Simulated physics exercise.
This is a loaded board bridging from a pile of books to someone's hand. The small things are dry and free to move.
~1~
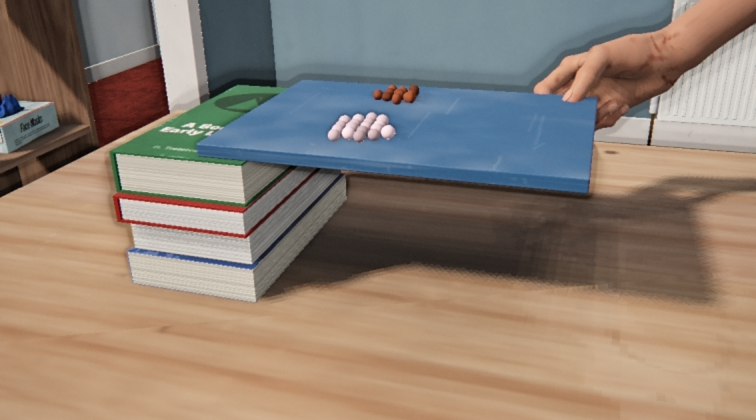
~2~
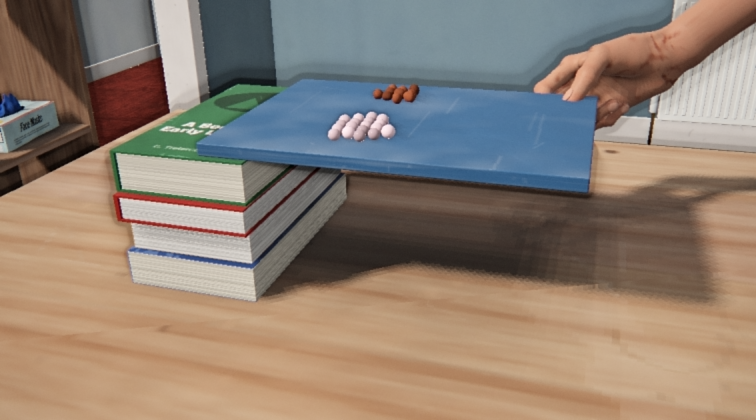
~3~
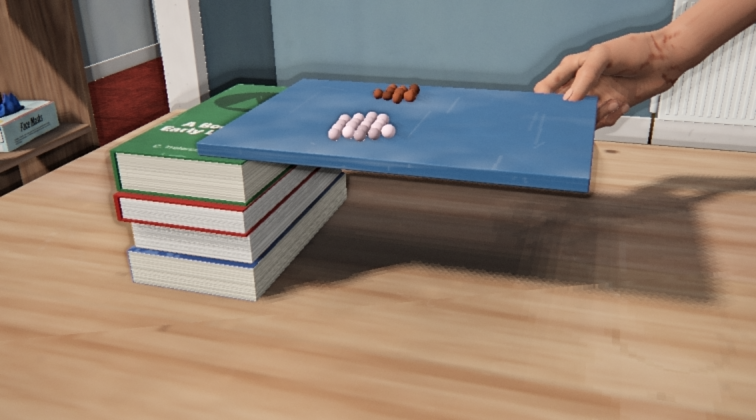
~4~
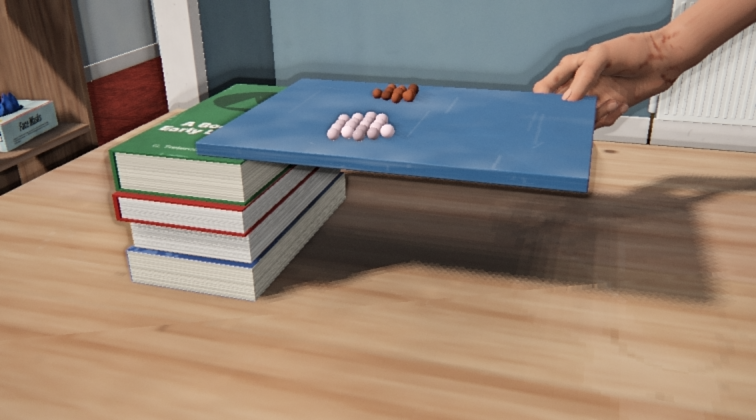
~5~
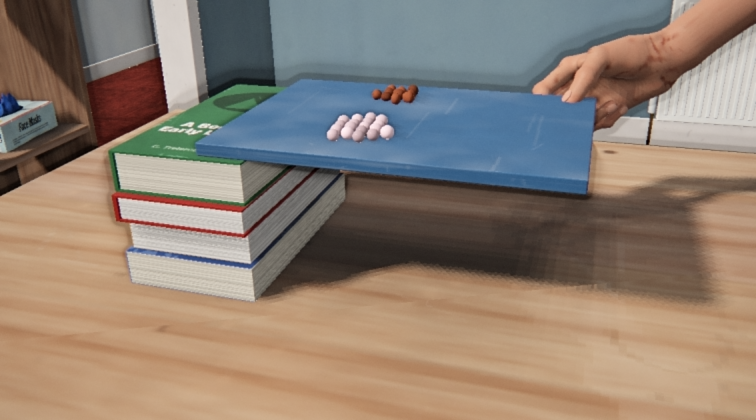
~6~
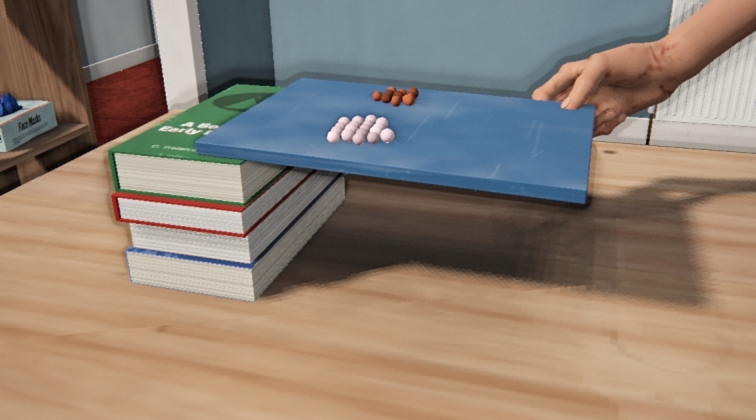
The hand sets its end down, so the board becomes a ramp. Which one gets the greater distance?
It is the near batch.
Then, 0.29 s after the last picture, board sloping at 11°; near batch all still on the board; far batch all still on the board.
Then, 0.65 s after the last picture, board sloping at 23°; near batch most still on the board; far batch all still on the board.
Then, 1.04 s after the last picture, board resting at 29°; near batch mostly up to a board's length out; far batch mostly at the foot of the board.
By the end, board resting at 29°; near batch mostly more than two board lengths out, about two thirds gone off the table; far batch mostly less than half a board's length out; the near batch has gone farther.
